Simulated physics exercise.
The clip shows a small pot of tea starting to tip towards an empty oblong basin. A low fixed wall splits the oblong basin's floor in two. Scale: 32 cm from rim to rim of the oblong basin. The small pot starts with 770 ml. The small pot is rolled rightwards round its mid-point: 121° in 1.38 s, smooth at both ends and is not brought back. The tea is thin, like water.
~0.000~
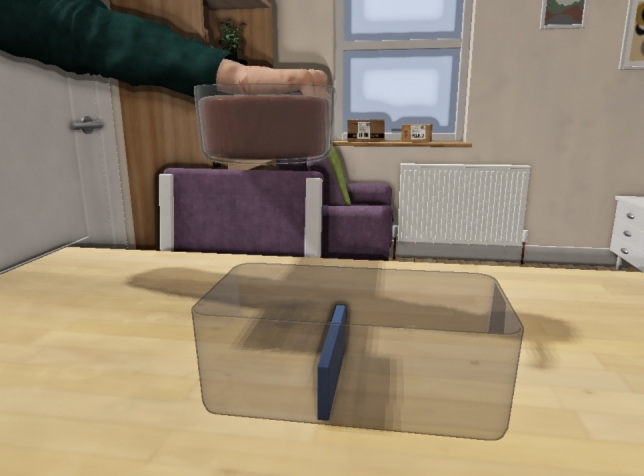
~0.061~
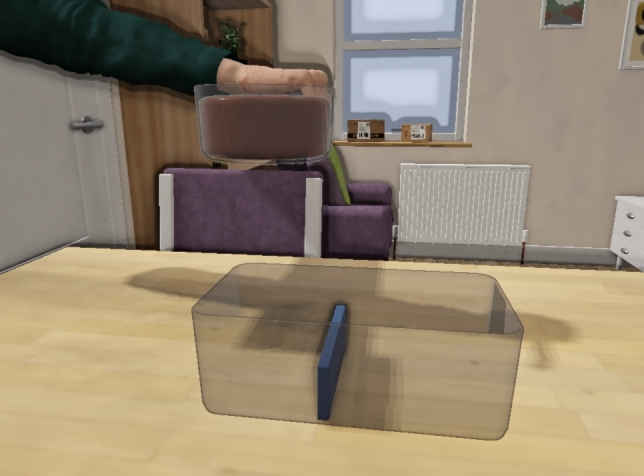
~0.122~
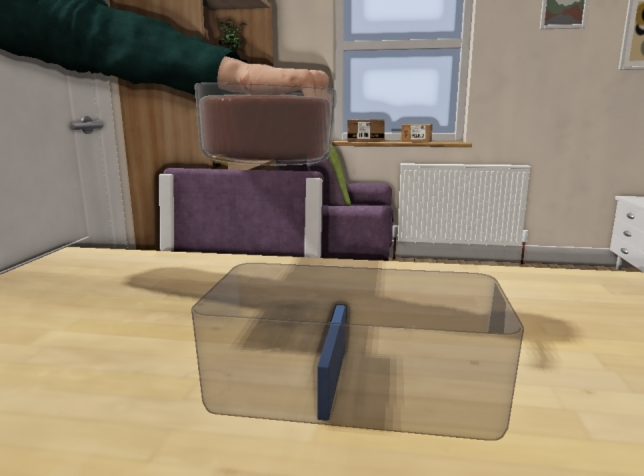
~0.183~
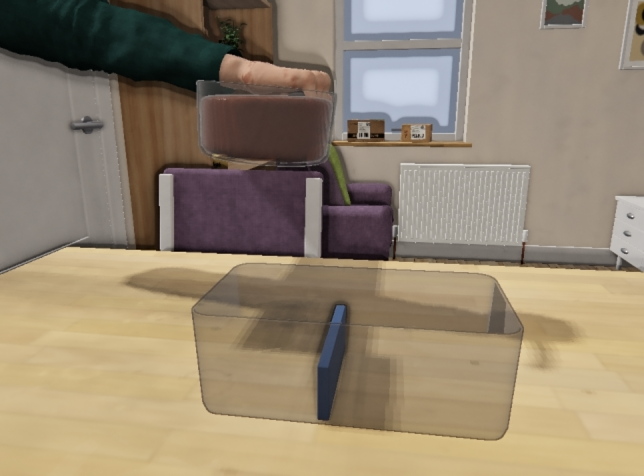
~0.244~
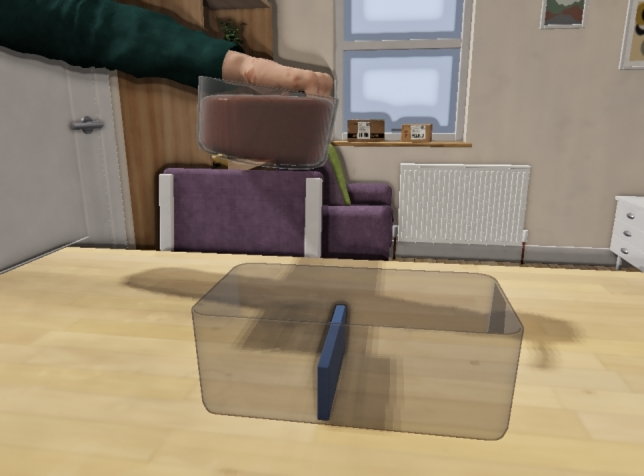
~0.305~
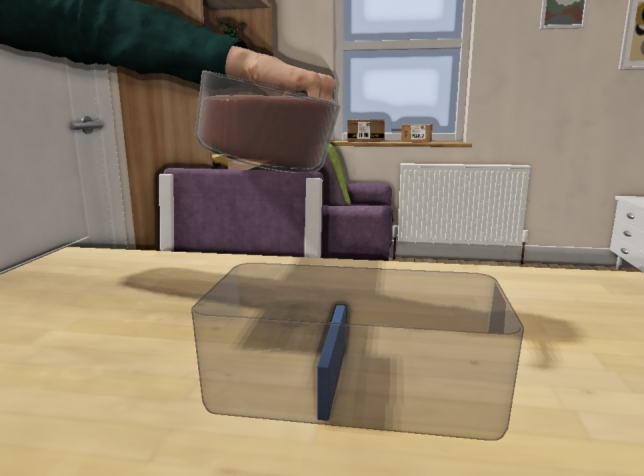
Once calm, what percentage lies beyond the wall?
The far part has some 93 per cent.
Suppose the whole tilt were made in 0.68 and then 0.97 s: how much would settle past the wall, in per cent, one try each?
In turn about 85 and 90 per cent.
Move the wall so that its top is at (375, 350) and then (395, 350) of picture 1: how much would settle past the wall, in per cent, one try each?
First 70, then 55 per cent.
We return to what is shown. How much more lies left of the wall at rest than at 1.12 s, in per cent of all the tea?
Near 4 in a hundred.
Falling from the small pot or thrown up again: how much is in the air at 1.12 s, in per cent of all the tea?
Some 8 per cent.
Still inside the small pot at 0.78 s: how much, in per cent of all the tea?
About 40 per cent.
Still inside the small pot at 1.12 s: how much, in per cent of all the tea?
Some 3 per cent.
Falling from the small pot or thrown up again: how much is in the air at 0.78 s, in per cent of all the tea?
About 38 per cent.
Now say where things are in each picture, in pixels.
It leans 0°; its right rim is at (333, 89); the tea meets the walls at (206, 100) and (331, 99); the oblong basin's rim runs from (217, 286) to (507, 302); the wall's top is at (333, 333), in the first frame.
It leans 1°; its right rim is at (333, 90); the tea meets the walls at (206, 100) and (331, 100), in the second frame.
It leans 2°; its right rim is at (334, 92); the tea meets the walls at (206, 100) and (332, 100), in the third frame.
It leans 5°; its right rim is at (335, 96); the tea meets the walls at (208, 100) and (333, 101), in the fourth frame.
It leans 9°; its right rim is at (337, 101); the tea meets the walls at (209, 100) and (334, 101), in the fifth frame.
It leans 14°; its right rim is at (338, 108); the tea meets the walls at (209, 101) and (338, 102), in the sixth frame.
By 0.78 s the tilt is 73° and 39 per cent is still to pour, 0 is left of the wall and 22 right of it.
By 1.12 s the tilt is 111° and 3 per cent is still to pour, 2 is left of the wall and 86 right of it.
By 1.49 s the tilt is 121° and 0 per cent is still to pour, 6 is left of the wall and 93 right of it.
By 1.88 s the tilt is 121° and 0 per cent is still to pour, 6 is left of the wall and 93 right of it.
At rest 6 per cent lies left of the wall, 93 right of it and 1 outside.
